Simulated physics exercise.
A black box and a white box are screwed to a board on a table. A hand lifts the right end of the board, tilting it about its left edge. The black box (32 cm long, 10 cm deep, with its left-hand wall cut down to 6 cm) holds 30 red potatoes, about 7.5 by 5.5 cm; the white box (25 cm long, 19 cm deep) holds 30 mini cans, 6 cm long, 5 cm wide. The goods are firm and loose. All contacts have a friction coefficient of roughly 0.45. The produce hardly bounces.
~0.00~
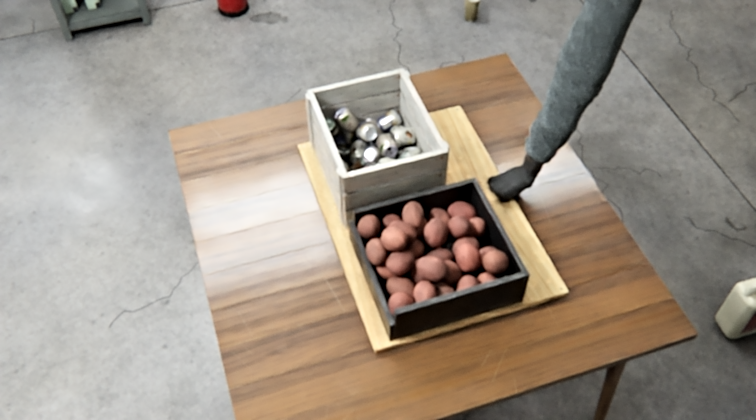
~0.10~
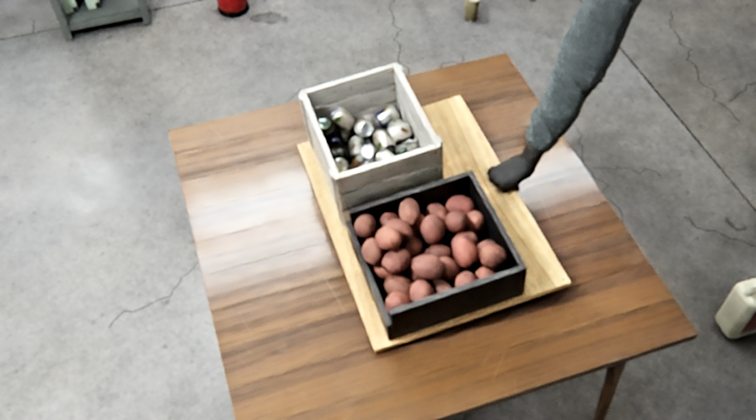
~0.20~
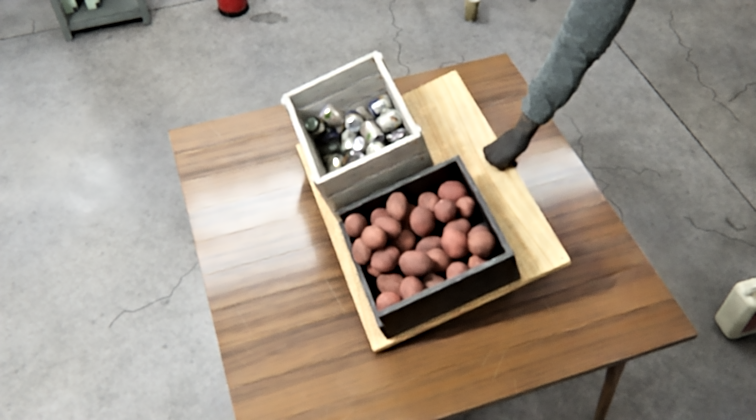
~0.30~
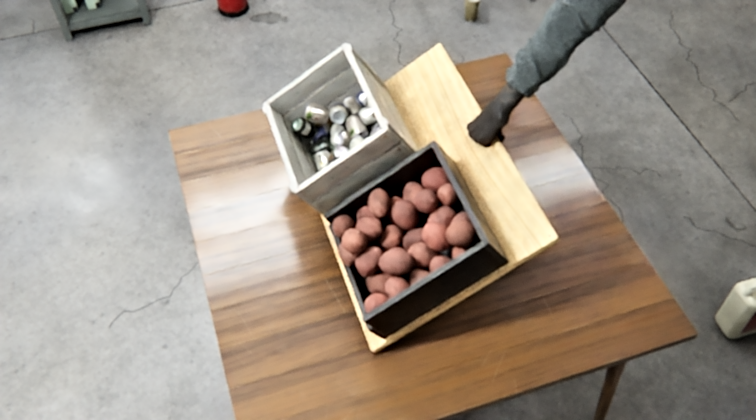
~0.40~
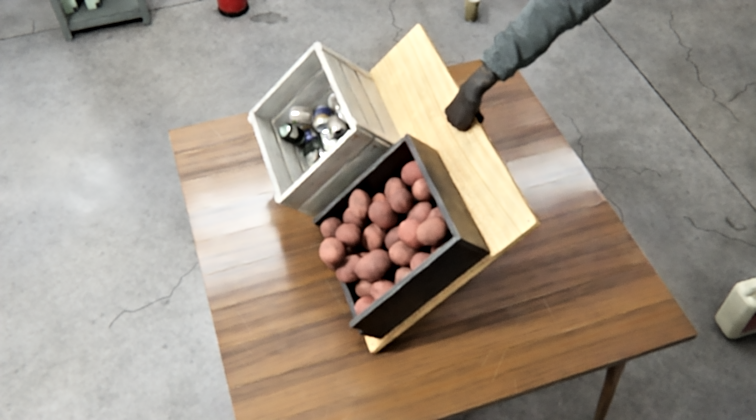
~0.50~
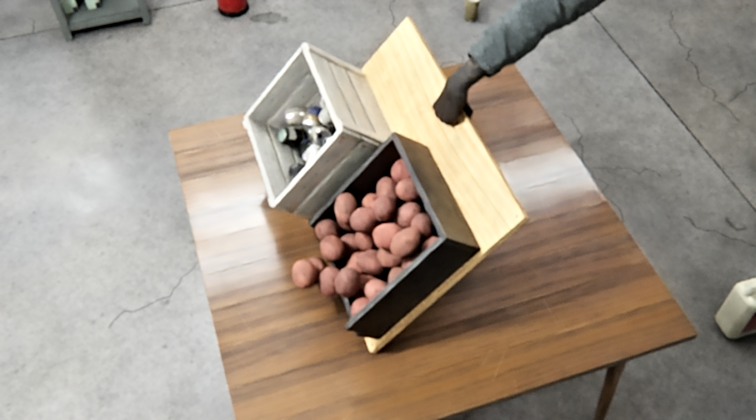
On a wooden table in a room with a cracked concrete floor, a gloved hand grips the right side of a board holding a white box of small cans and a black box of red potatoes. The hand raises that side steadily, tilting both boxes steeply leftward, and a couple of potatoes come out over the black box's left edge.
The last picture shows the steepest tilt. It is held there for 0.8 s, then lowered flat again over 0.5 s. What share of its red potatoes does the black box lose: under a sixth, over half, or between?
A sixth to a half of the red potatoes leave the black box.
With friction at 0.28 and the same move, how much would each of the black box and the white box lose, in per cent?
In that case black box 40, white box 0 per cent.
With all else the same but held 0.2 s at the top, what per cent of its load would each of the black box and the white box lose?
Then black box 40, white box 0 per cent.
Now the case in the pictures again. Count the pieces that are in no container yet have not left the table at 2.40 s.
Roughly 5.
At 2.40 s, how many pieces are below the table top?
Roughly 5.
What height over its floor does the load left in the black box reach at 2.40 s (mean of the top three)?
About 9 cm.
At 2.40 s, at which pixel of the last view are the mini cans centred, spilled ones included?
Around (364, 165).
After 0.80 s, tilt 48°; black box 22 in, 8 out and white box 30 in, 0 out.
After 1.18 s, tilt 48°; black box 20 in, 10 out and white box 30 in, 0 out.
After 1.72 s, tilt 3°; black box 20 in, 10 out and white box 30 in, 0 out.
When it is over (at 2.40 s), black box 20 in, 10 out and white box 30 in, 0 out. Asked share, 10 of 30, 33 per cent.
